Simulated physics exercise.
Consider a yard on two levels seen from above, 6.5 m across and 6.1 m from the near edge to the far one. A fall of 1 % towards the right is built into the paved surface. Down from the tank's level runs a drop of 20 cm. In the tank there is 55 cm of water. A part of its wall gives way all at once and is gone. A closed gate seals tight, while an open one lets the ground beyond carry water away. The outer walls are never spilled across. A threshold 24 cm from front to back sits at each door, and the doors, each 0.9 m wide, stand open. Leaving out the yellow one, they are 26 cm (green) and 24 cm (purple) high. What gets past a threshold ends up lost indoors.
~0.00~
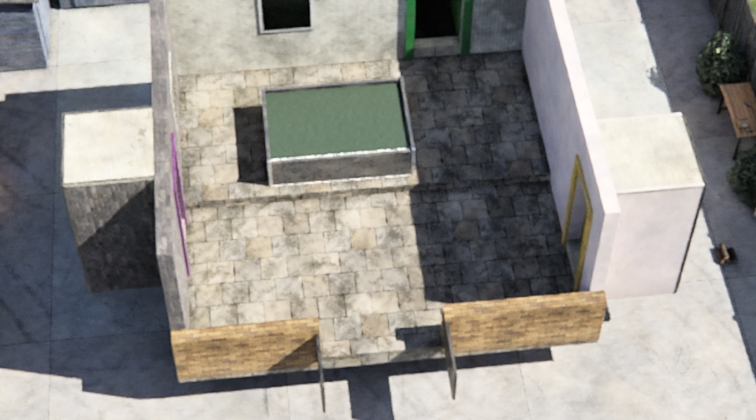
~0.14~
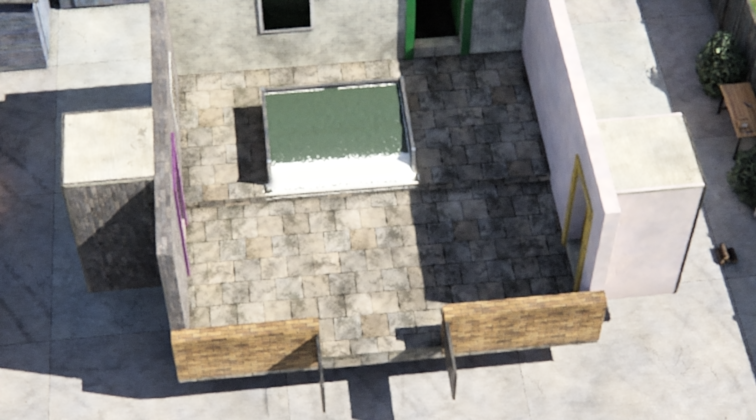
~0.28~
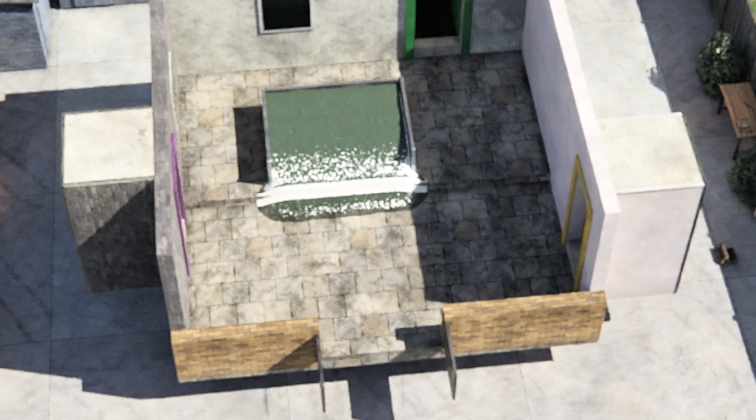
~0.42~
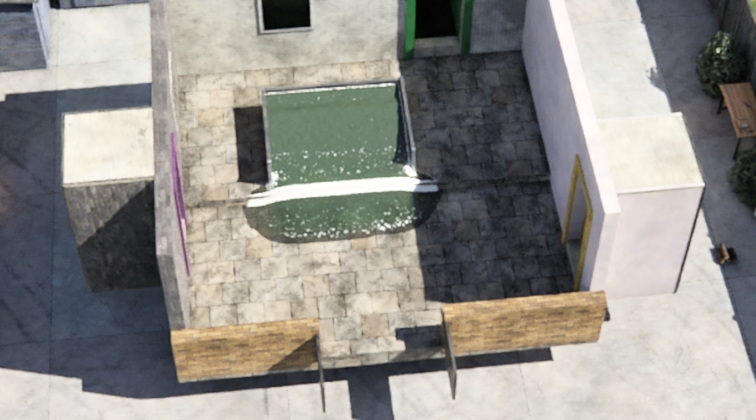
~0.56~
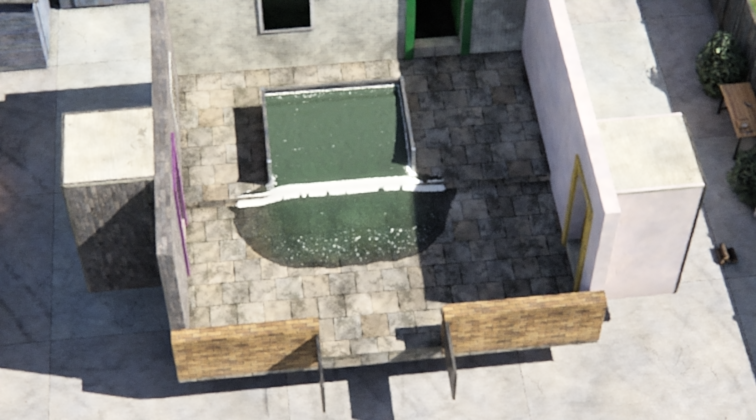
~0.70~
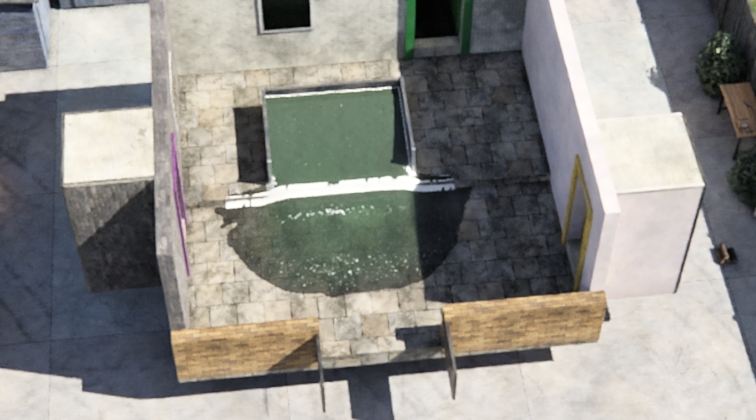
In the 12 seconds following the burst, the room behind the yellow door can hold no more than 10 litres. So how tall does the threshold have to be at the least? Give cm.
It would have to be close to 9.5 cm high.
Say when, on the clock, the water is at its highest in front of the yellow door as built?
Crest at t of about 3.4 s.
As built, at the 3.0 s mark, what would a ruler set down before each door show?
In cm - green: 0, yellow: 8, purple: 2.
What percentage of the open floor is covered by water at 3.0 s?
Close to 45 per cent of it is wet.
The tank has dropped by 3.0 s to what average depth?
Some 10 cm.
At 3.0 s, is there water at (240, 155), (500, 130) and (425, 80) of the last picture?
Well, in sequence they're bone-dry, bone-dry and bone-dry.
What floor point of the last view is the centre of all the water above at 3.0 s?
Centre of mass: About (357, 252) px.
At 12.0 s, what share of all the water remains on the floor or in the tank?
Roughly 46 %.
After 1.4 s water covers 40 % of the floor, deepest (24 cm) near (302, 346); it has not reached the yellow door.
After 3.0 s water covers 45 % of the floor, deepest (27 cm) near (583, 321); 8 cm at the yellow door, 0 litres in over its 20 cm threshold.
After 12.0 s water covers 50 % of the floor, deepest (12 cm) near (557, 211); 7 cm at the yellow door, 0 litres in over its 20 cm threshold.
At the yellow door as built, the water arrived by 2.4 s and peaked near 12 cm at 3.4 s.
Run again over the same 12 s with other heights there, 16 litres in over 8.5 cm, 3 litres over 11.5 cm. The limit of 10 litres is kept from about 9.5 cm up.
